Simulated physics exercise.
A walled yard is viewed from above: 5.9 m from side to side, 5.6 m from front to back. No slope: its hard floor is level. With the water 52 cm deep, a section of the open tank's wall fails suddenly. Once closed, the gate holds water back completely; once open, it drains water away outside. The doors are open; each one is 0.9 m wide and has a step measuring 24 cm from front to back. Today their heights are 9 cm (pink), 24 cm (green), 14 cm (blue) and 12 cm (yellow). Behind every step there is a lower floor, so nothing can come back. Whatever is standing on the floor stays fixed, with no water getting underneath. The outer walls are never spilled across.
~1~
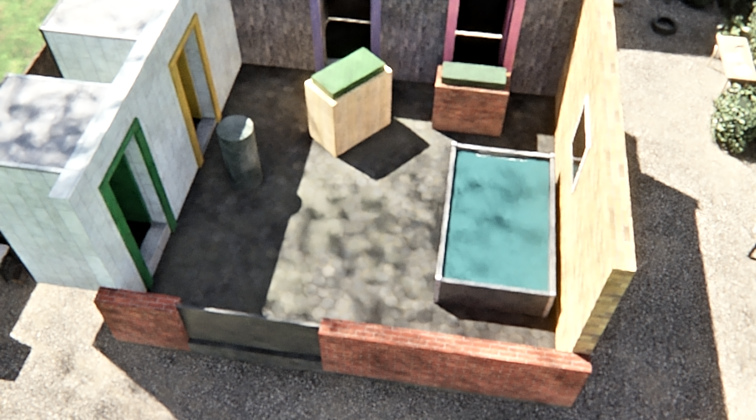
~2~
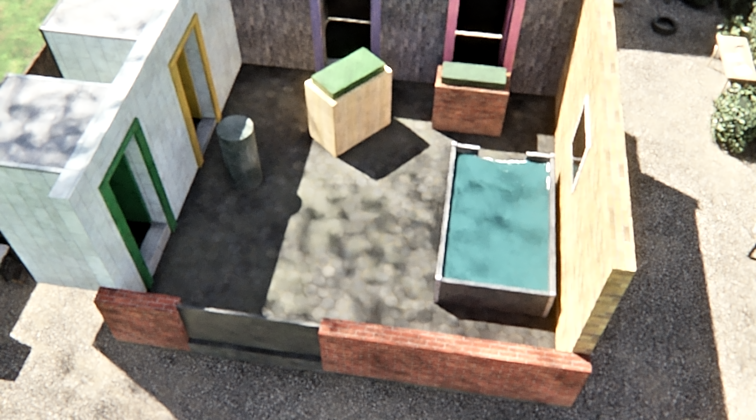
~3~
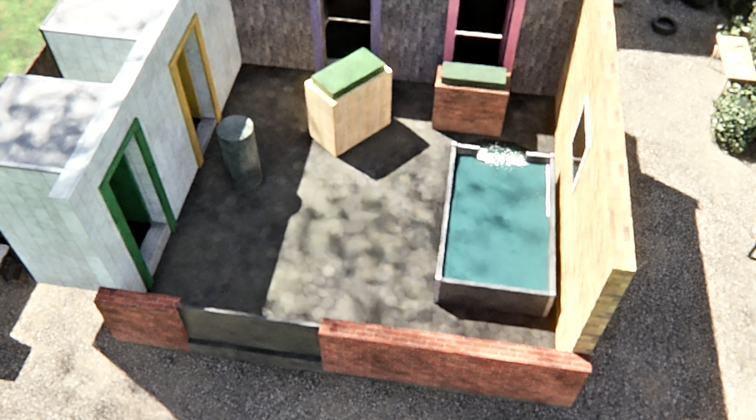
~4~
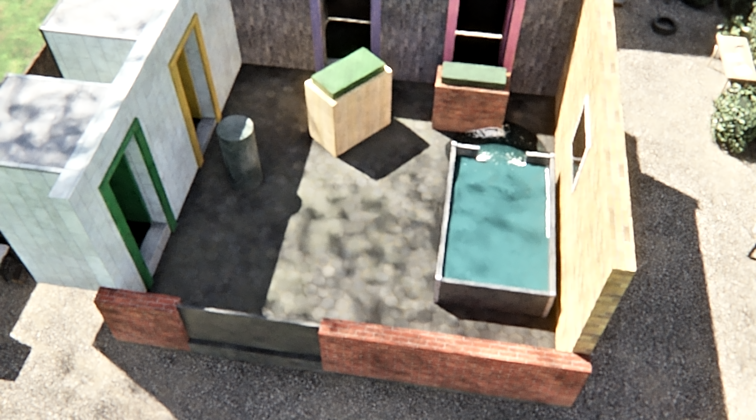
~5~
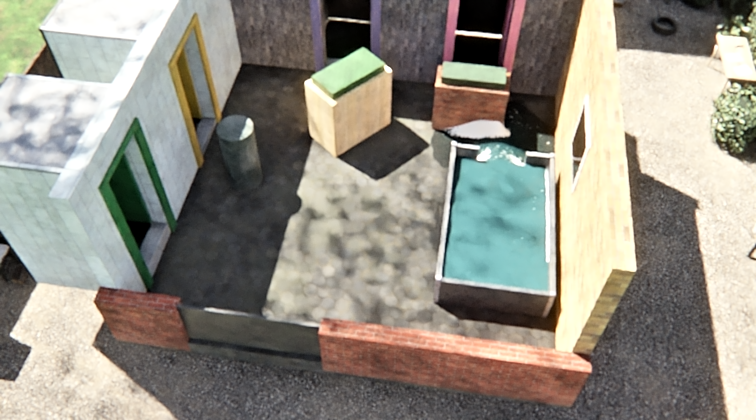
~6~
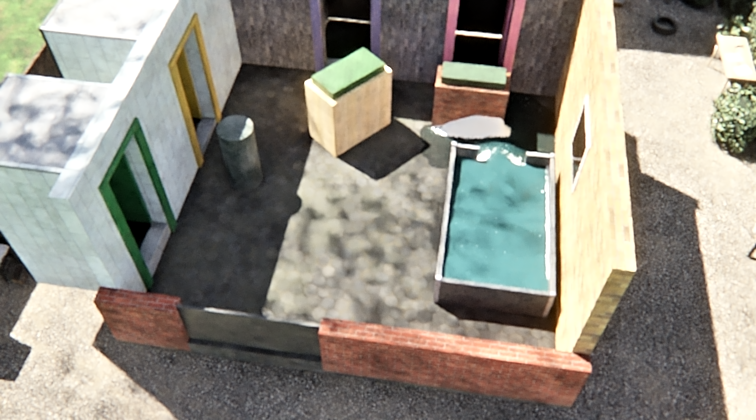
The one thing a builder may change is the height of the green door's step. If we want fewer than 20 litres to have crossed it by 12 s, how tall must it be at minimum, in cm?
It needs to be roughly 6 cm tall.
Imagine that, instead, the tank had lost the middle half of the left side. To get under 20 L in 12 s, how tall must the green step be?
About 14.0 centimetres.
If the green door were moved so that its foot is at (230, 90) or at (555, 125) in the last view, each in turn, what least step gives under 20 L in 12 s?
You'd want roughly 11.5 cm there first, then roughly 22 cm.
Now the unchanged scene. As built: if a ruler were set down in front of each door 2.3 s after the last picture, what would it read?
Depth (cm): Pink 11 / green 0 / blue 8 / yellow 0.
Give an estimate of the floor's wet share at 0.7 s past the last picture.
The wet part is about 15 per cent.
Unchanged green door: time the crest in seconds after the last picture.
The depth peaks at about 6.5 seconds.
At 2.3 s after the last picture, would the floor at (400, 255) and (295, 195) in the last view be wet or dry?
Taking them in turn, they come out spared and submerged.
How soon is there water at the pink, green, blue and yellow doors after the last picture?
The pink door at 0.5 s, the green door at 3.2 s, the blue door at 1.6 s, the yellow door at 4.0 s.
Then, 0.7 s after the last picture water covers 15 % of the floor, deepest (36 cm) near (496, 140); it has not reached the green door.
Then, 2.3 s after the last picture water covers 40 % of the floor, deepest (29 cm) near (548, 96); it has not reached the green door.
Then, 11.3 s after the last picture water covers 95 % of the floor, deepest (12 cm) near (547, 378); 7 cm at the green door, 0 litres in over its 24 cm step.
At the green door as built, the water peaked near 10 cm, 6.5 s after the last picture.
With a step of 5 cm, 31 litres would have come in within the 12 s; with 6.5 cm, 15 litres. So under 20 litres takes about 6 cm.
